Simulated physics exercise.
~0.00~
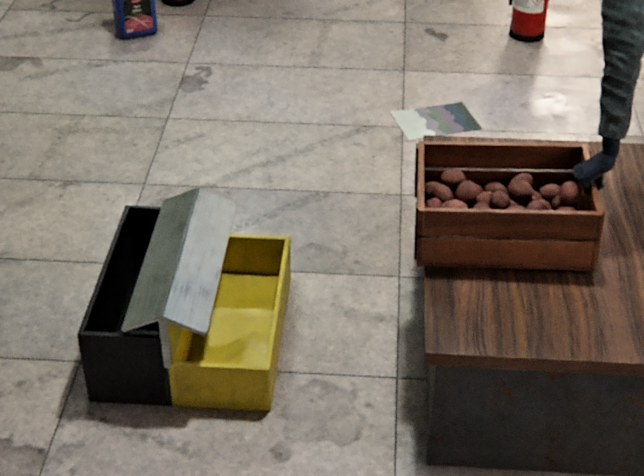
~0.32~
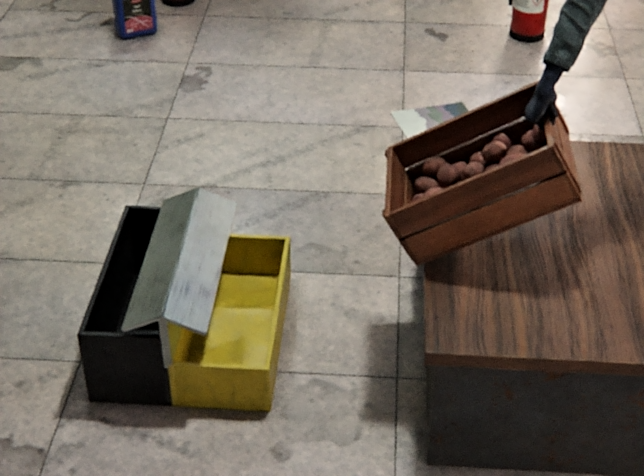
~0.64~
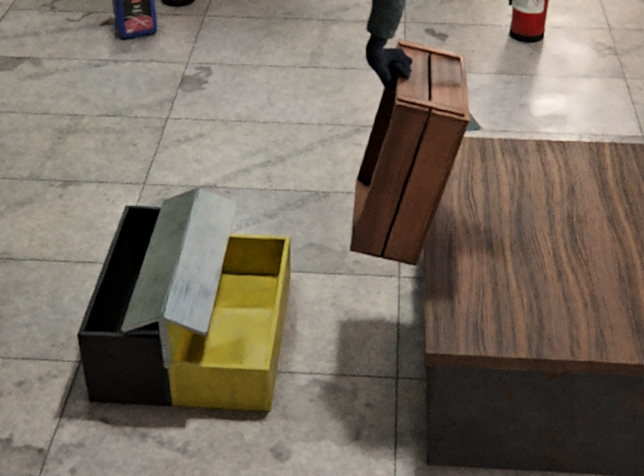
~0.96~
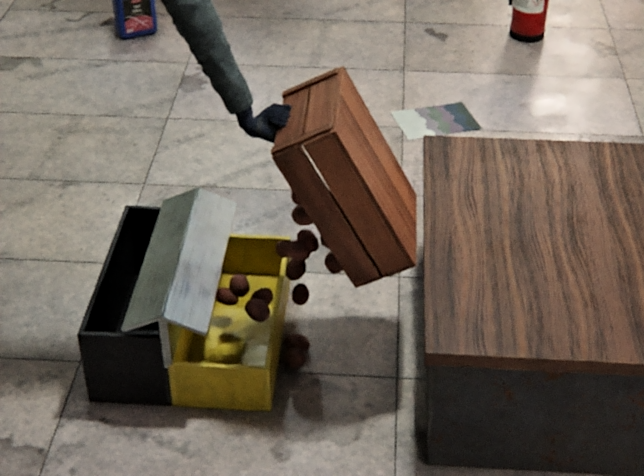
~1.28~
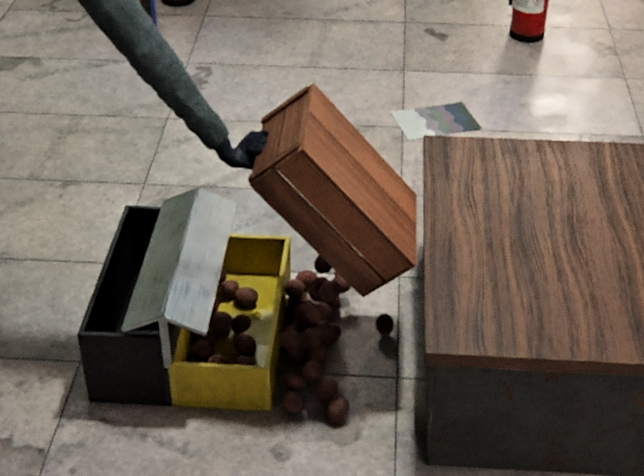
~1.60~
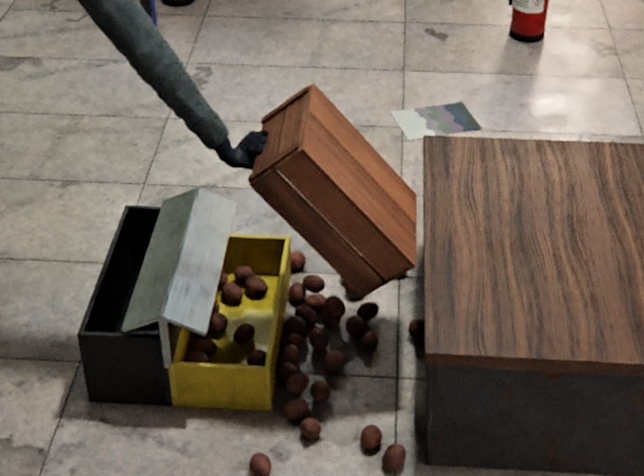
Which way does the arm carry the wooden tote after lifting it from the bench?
It carries the tote to the left, off the bench and towards the yellow bin.
